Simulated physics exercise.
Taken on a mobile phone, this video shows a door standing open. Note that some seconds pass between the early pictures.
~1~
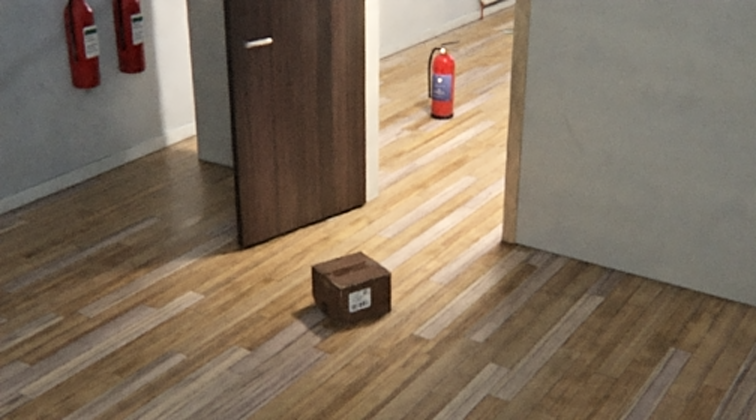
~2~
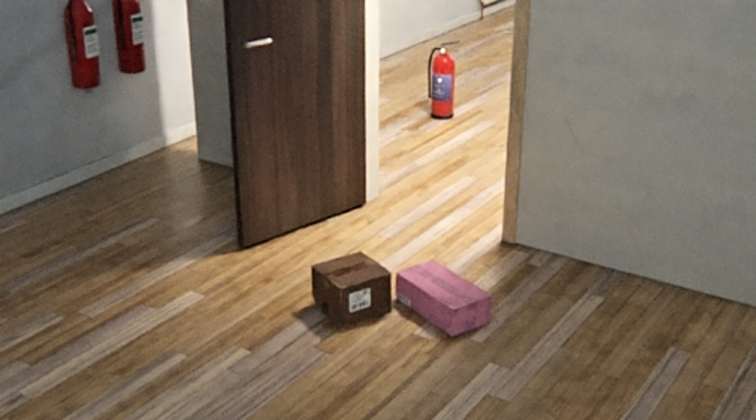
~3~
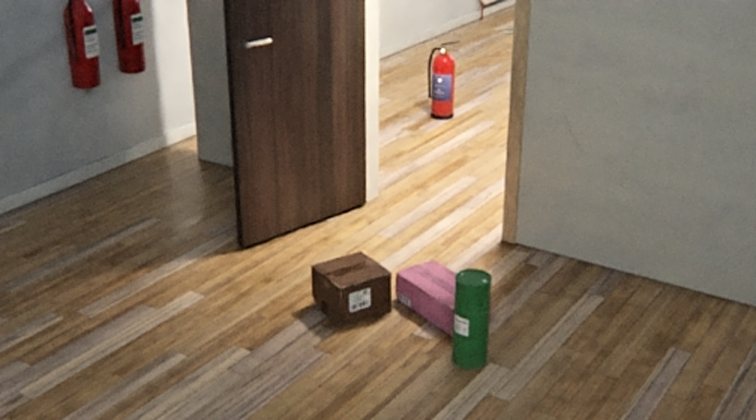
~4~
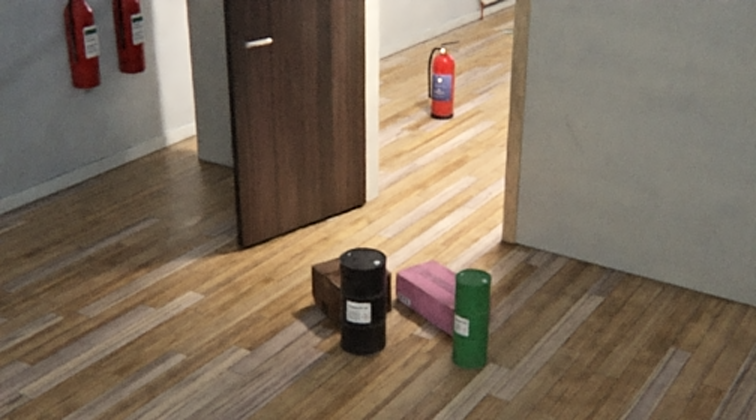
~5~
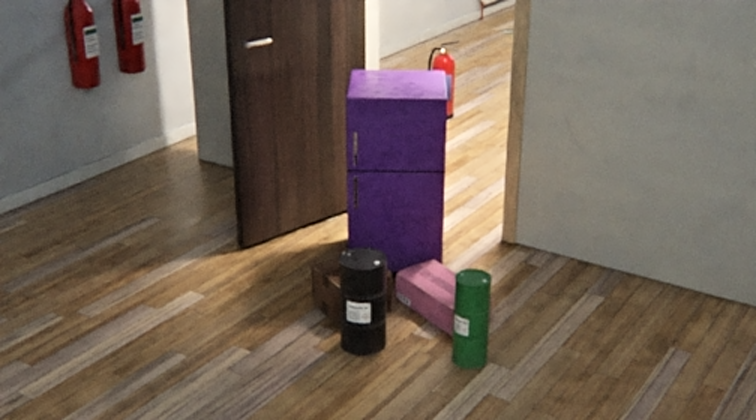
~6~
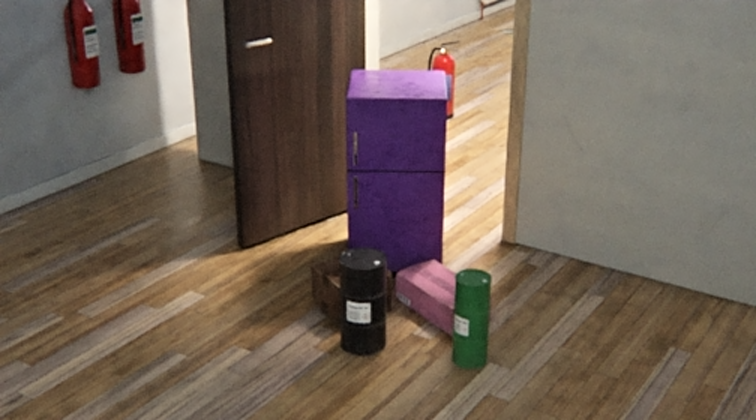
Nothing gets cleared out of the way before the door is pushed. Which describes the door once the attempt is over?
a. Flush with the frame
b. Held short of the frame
Held short of the frame.
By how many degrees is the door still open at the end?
Roughly 65 degrees open.
Then, 0.60 s on from there, door 88° open.
Then, 0.90 s on from there, door 72° open.
In the end, door 65° open; all 5 unmoved. At the end, from the last picture's camera, purple appliance near (398, 174).
